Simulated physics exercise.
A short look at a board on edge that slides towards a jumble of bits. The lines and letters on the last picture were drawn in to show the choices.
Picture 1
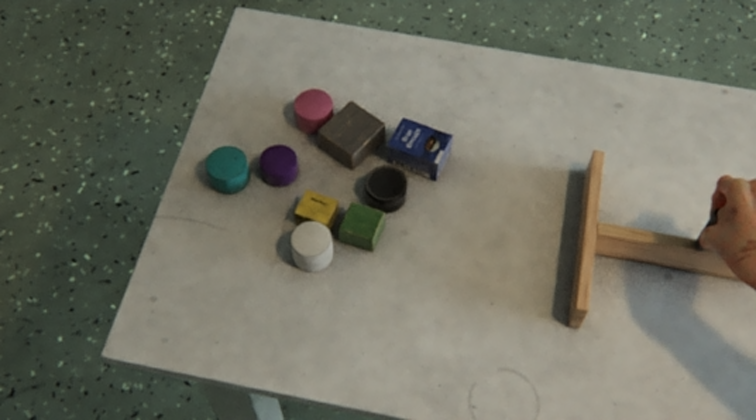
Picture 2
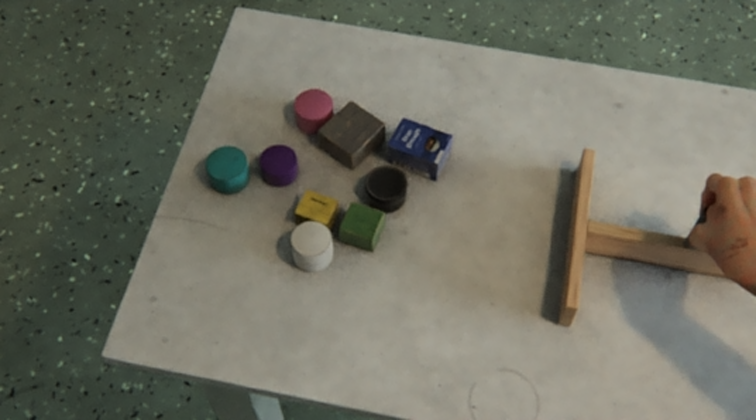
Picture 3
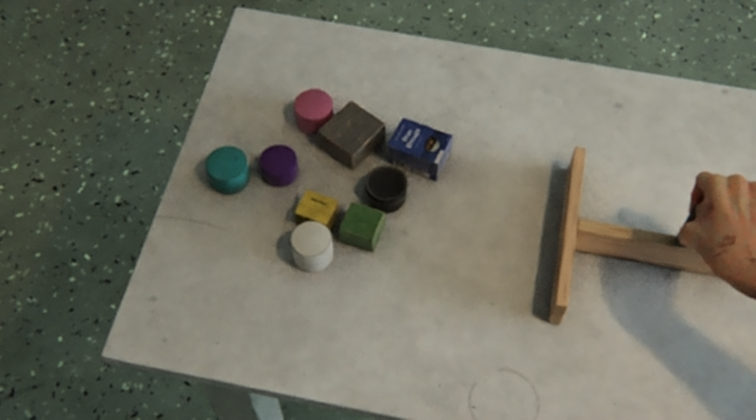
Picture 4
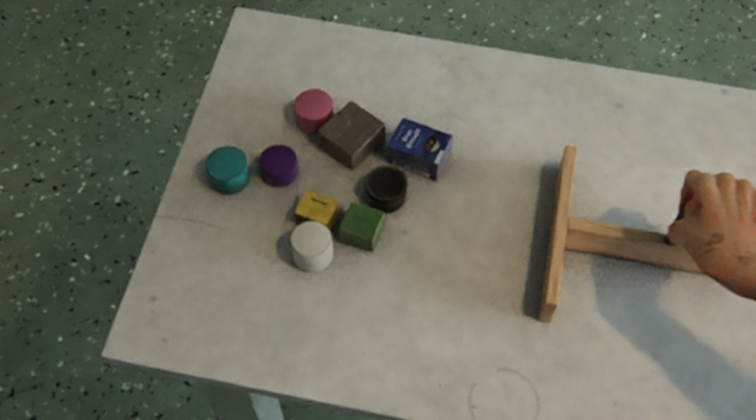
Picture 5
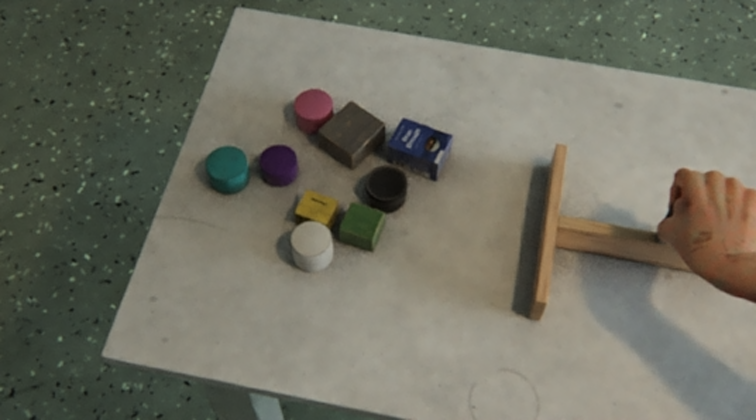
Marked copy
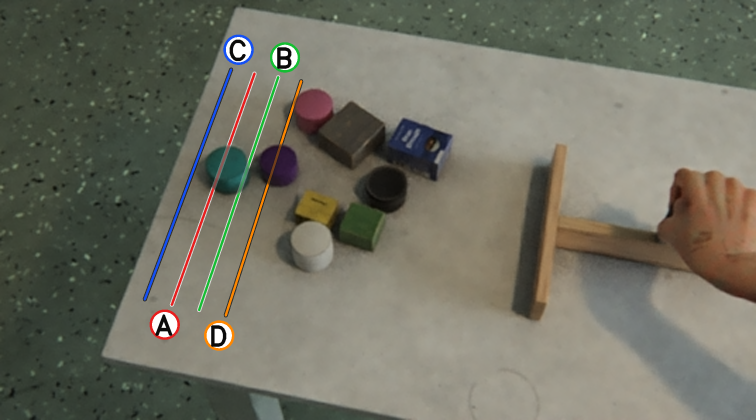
At the start, a hand at the right grips a wooden T-shaped tool, its board standing on edge on a pale tabletop, apart from a cluster of colourful tins, pots and blocks. The hand slides the board slowly a short way left, narrowing the gap, while the cluster stays still.
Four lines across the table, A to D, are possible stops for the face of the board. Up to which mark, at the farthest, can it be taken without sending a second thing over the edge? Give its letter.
No second one falls up to D.
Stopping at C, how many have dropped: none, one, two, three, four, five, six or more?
By then, six or more.
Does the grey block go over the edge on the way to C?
Yes.
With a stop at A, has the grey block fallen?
By then, yes.
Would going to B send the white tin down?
No.
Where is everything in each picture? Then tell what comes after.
The first picture shows yellow box (317, 212); turquoise tin (229, 170); black jar (386, 190).
The second picture shows board (582, 224); purple pot (279, 166).
The third picture shows board (572, 223); pink pot (314, 112).
The fourth picture shows board (562, 221); grey block (352, 135).
The fifth picture shows board (552, 219); yellow box (317, 212); turquoise tin (229, 170); black jar (386, 190).
On the copy, A at (216, 180); B at (242, 185); C at (191, 176); D at (266, 189).
On D. First, board (448, 200); turquoise tin (229, 170); purple pot (279, 166).
Then, board (346, 182); pink pot (267, 95); grey block (278, 134).
Finally, board (268, 168); turquoise tin (174, 174); grey block (205, 121); none fallen.
By contrast, A drops four; B drops two; C drops seven.
